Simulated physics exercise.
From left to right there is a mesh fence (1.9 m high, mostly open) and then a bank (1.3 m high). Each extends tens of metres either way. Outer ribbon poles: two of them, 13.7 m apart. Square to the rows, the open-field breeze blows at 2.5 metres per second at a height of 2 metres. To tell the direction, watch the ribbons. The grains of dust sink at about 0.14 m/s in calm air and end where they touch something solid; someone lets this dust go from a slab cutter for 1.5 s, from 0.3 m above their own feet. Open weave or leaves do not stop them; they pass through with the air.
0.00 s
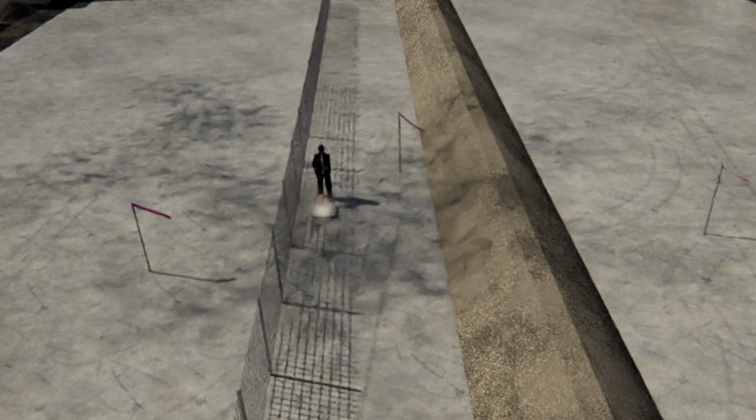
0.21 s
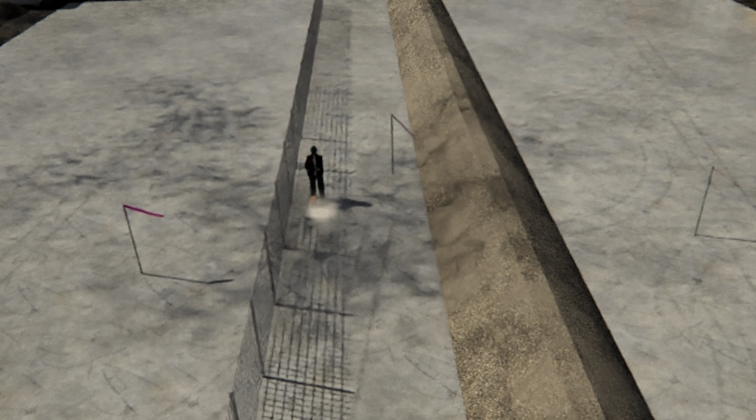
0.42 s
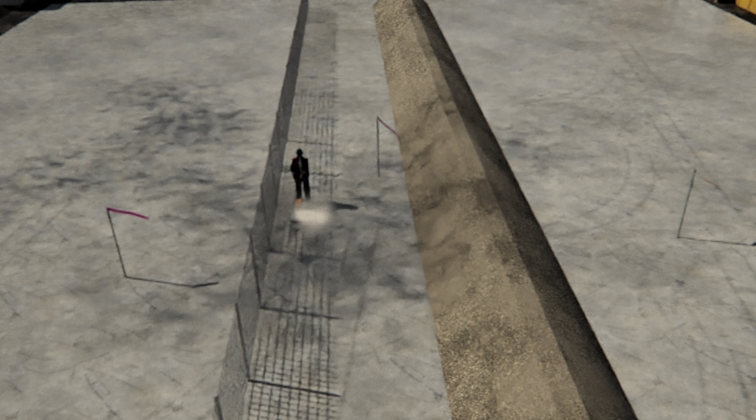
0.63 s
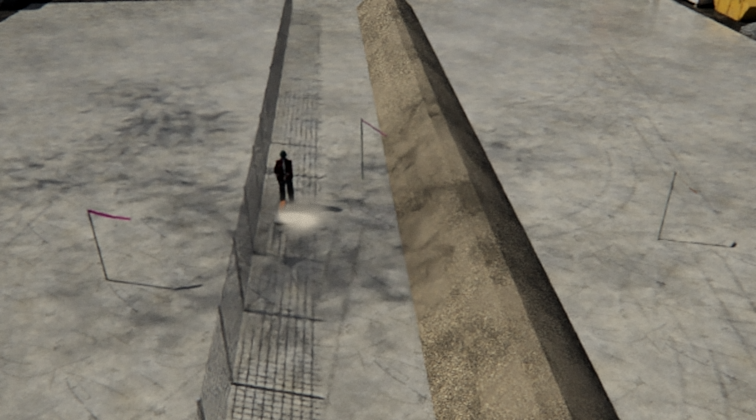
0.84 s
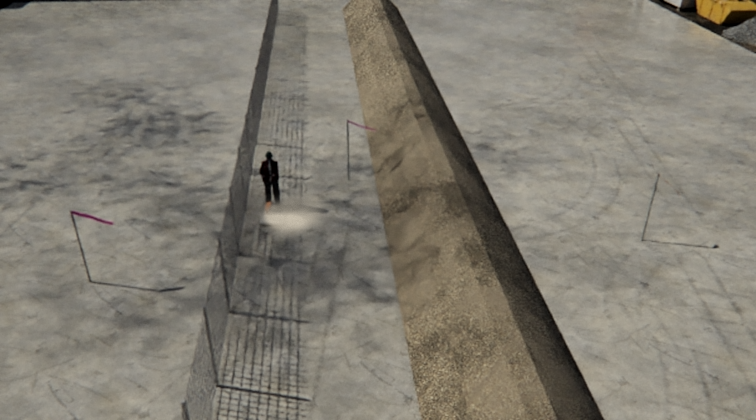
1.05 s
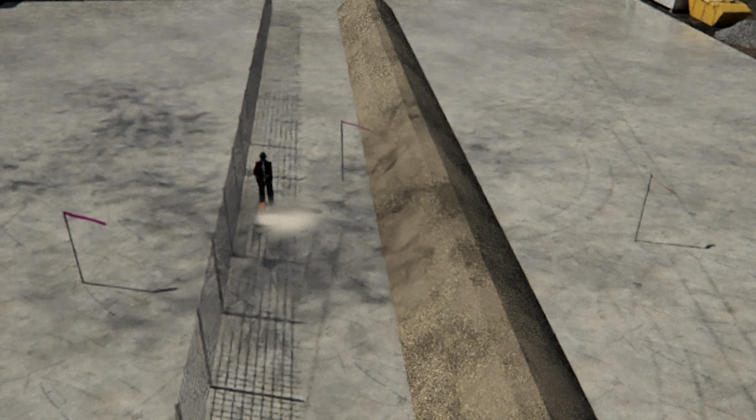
At first, a dark-clothed figure stands beside a long mesh fence, with a small pale puff of dust near their feet and an earthen bank to the right. The dust spreads rightward into a wider, flatter cloud as the view shifts, sliding everything slightly left and revealing something yellow at top right.
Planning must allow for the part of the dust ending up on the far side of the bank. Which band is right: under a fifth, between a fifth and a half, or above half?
From a fifth to a half.
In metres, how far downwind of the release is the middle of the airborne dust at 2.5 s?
About 1.5 m.
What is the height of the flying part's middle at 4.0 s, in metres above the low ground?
1.0 m.
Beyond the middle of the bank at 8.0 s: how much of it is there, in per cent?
Beyond the middle: About 40 %.
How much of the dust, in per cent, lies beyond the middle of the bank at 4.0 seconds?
10 %.
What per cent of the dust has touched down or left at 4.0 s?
Estimate: Some 50 % no longer in the air.
After 2.5 s, 31 % is no longer flying here, and 0 % is beyond the bank; the middle of what still flies is 0.4 m above the low ground, near (329, 209).
After 4.0 s, 48 % is no longer flying here, and 10 % is beyond the bank; the middle of what still flies is 1.0 m above the low ground, near (386, 186).
After 8.0 s, 64 % is no longer flying here, and 38 % is beyond the bank; the middle of what still flies is 1.9 m above the low ground, near (675, 150).
After 20.0 s, 89 % is no longer flying here, and 38 % is beyond the bank.
After 45.0 s, 100 % is no longer flying here, and 38 % is beyond the bank.
